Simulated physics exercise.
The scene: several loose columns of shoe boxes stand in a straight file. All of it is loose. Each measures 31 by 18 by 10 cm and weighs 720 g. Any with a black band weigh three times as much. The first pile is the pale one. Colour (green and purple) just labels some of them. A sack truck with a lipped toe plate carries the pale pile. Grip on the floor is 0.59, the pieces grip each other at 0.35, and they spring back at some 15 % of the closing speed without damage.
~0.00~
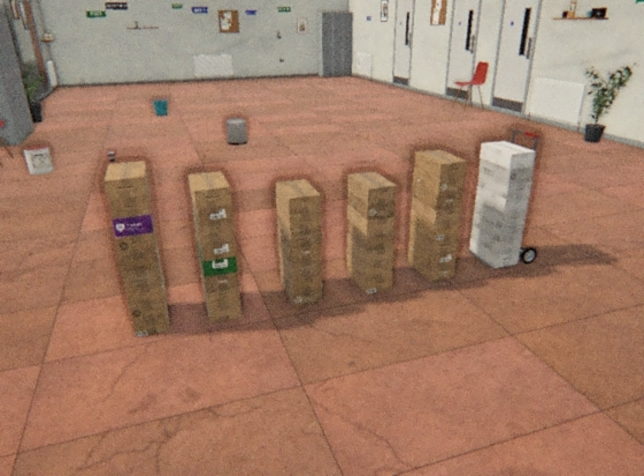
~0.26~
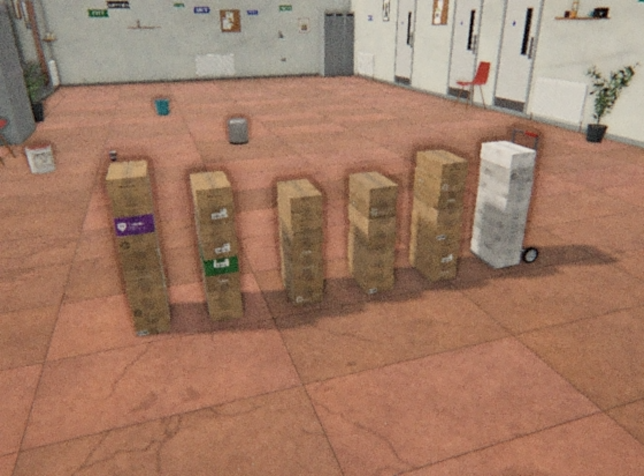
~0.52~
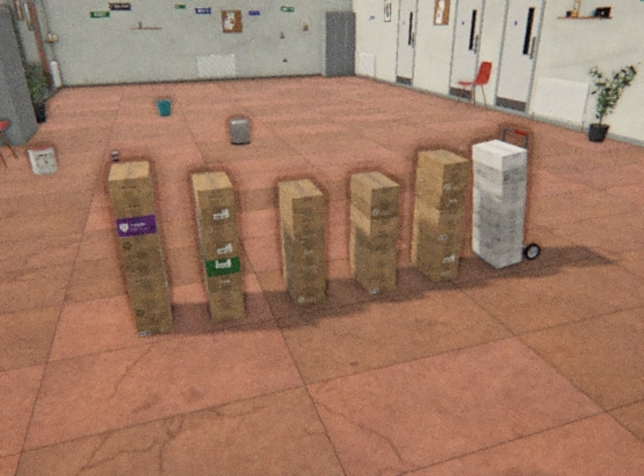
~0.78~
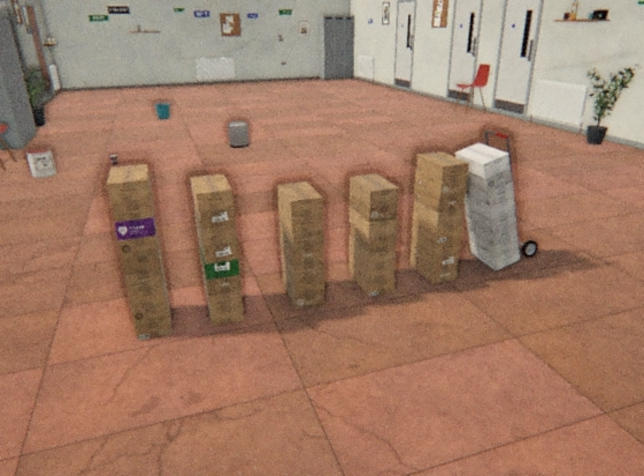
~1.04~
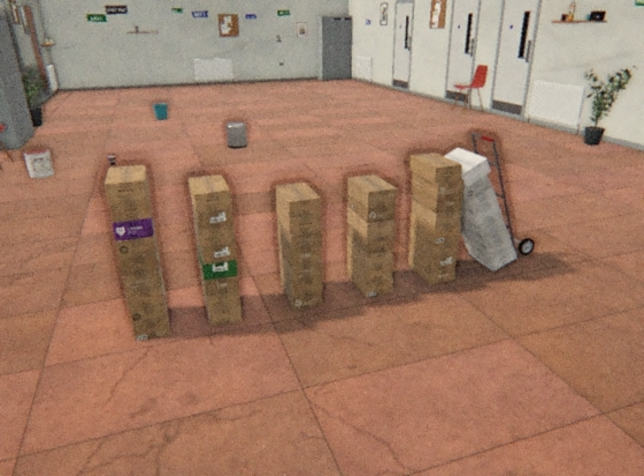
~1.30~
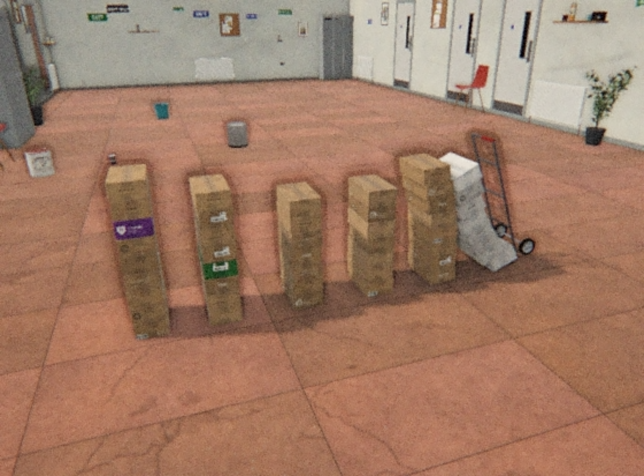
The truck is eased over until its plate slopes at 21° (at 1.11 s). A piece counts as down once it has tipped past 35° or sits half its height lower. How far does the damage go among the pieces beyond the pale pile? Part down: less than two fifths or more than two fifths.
Ending down: More than two fifths.
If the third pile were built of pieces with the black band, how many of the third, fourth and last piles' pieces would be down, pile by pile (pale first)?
In that case third 7, fourth 6, last 9.
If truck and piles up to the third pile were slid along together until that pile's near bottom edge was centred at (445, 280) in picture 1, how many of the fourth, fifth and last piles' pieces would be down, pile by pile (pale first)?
In that case fourth 0, fifth 0, last 0.
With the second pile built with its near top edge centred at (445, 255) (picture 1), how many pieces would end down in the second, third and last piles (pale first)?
In that case second 0, third 0, last 0.
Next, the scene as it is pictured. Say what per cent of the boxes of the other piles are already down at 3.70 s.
70 per cent by then.
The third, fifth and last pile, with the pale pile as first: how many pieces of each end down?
By pile: Third 7, fifth 7, last 9.
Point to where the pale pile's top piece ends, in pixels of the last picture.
At about (402, 229).
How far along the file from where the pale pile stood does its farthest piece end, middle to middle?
Some 76 cm.
After 2.02 s, 8 of the pale pile down; 7 of the 39 other boxes down.
After 3.70 s, 7 of the pale pile down; 27 of the 39 other boxes down; green box 37° from how it stood, 6 cm lower; purple box 24° from how it stood, 36 mm lower.
In the end (5.5 s), 7 of the pale pile down; 36 of the 39 other boxes down; purple box upside down; green box 45° from how it stood, 12 cm lower. That is 92 per cent. From the last view, middles, green box near (159, 286).
